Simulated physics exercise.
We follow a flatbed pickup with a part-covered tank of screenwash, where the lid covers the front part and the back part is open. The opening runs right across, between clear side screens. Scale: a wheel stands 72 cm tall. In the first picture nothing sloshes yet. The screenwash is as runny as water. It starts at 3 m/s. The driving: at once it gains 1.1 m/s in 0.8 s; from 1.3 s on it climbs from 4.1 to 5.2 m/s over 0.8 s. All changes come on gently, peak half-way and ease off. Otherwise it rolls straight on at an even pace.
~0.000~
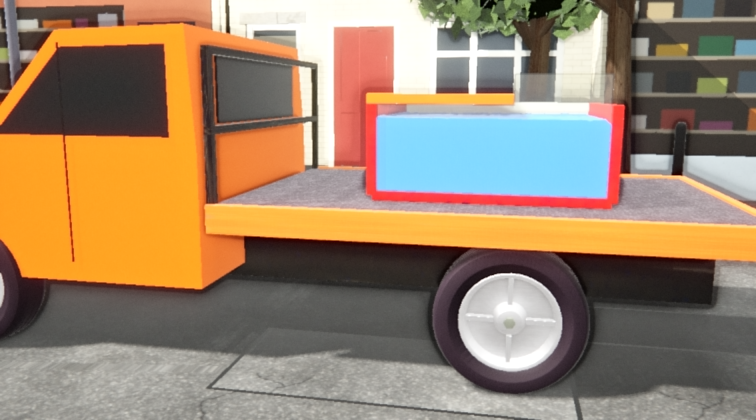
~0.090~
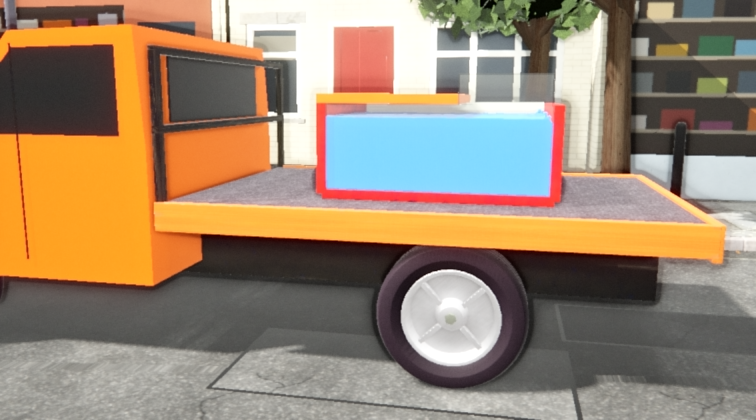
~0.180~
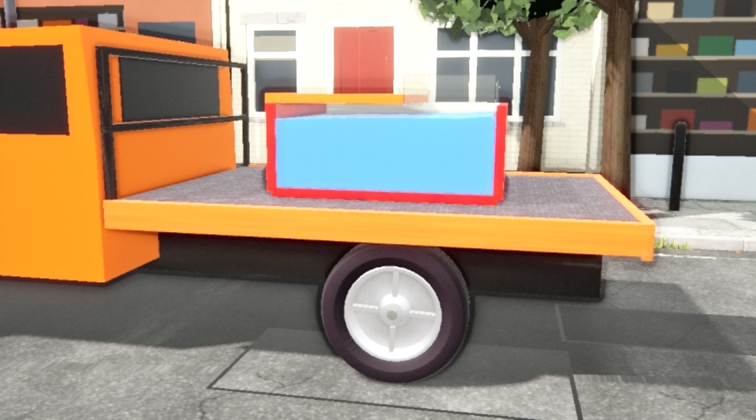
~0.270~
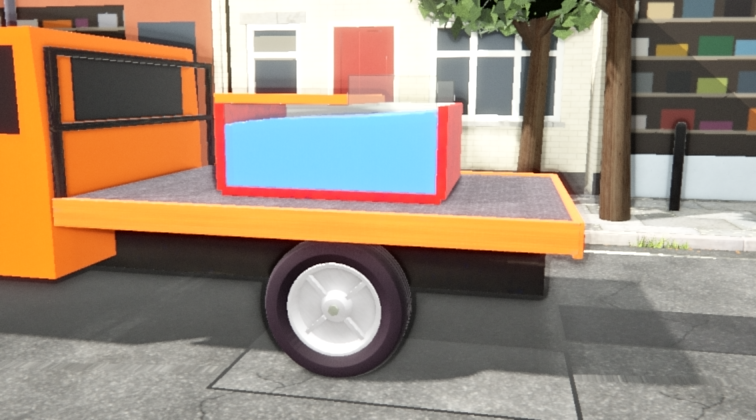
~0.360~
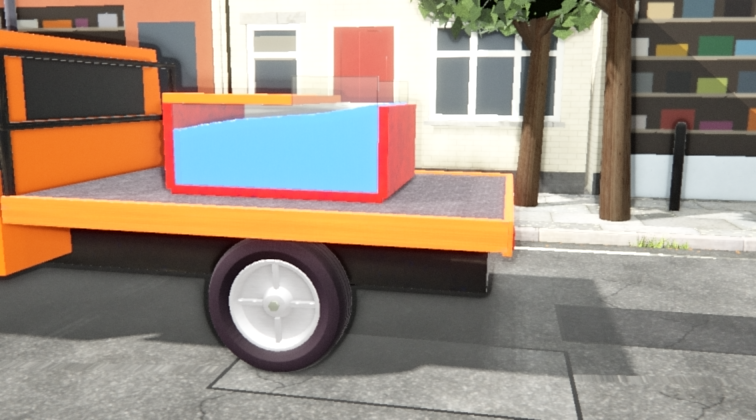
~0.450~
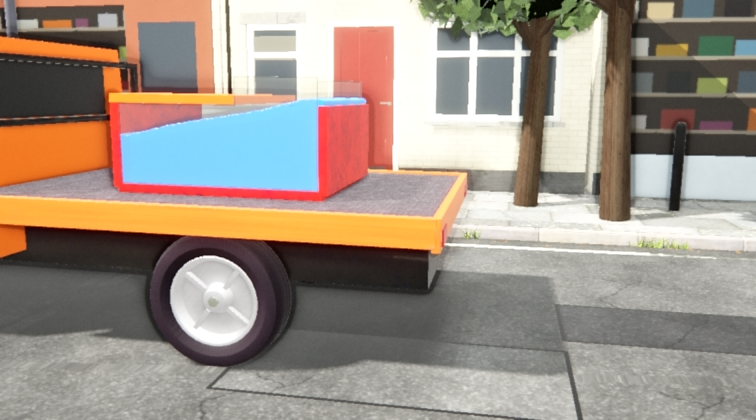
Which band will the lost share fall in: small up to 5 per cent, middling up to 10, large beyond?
A large spill.
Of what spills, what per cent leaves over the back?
Some 100 per cent of it.
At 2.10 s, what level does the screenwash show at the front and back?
Front 20 cm, back 48 cm.
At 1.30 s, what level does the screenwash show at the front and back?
Front 42 cm, back 30 cm.
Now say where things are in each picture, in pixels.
The surface is at (395, 119) near the front wall; the surface is at (587, 122) near the back wall; the front is on the left; the opening runs from (613, 97) to (514, 96); a wheel hub at (509, 326), in the first frame.
The surface is at (343, 119) near the front wall; the surface is at (529, 120) near the back wall, in the second frame.
The surface is at (293, 121) near the front wall; the surface is at (473, 119) near the back wall, in the third frame.
The surface is at (241, 124) near the front wall; the surface is at (416, 116) near the back wall, in the fourth frame.
The surface is at (190, 130) near the front wall; the surface is at (358, 111) near the back wall, in the fifth frame.
The surface is at (137, 135) near the front wall; the surface is at (298, 104) near the back wall; a wheel hub at (210, 304), in the sixth frame.
Then, 1.30 s in, the surface stands 30 cm at the back and 42 cm at the front; 5 per cent is out, over the back.
Then, 2.10 s in, the surface stands 49 cm at the back and 20 cm at the front; 14 per cent is out, over the back.
Then, 2.90 s in, the surface stands 22 cm at the back and 41 cm at the front; 13 per cent is out, over the back.
Then, 4.99 s in, 13 per cent is out, over the back, 59 of 437 litres.
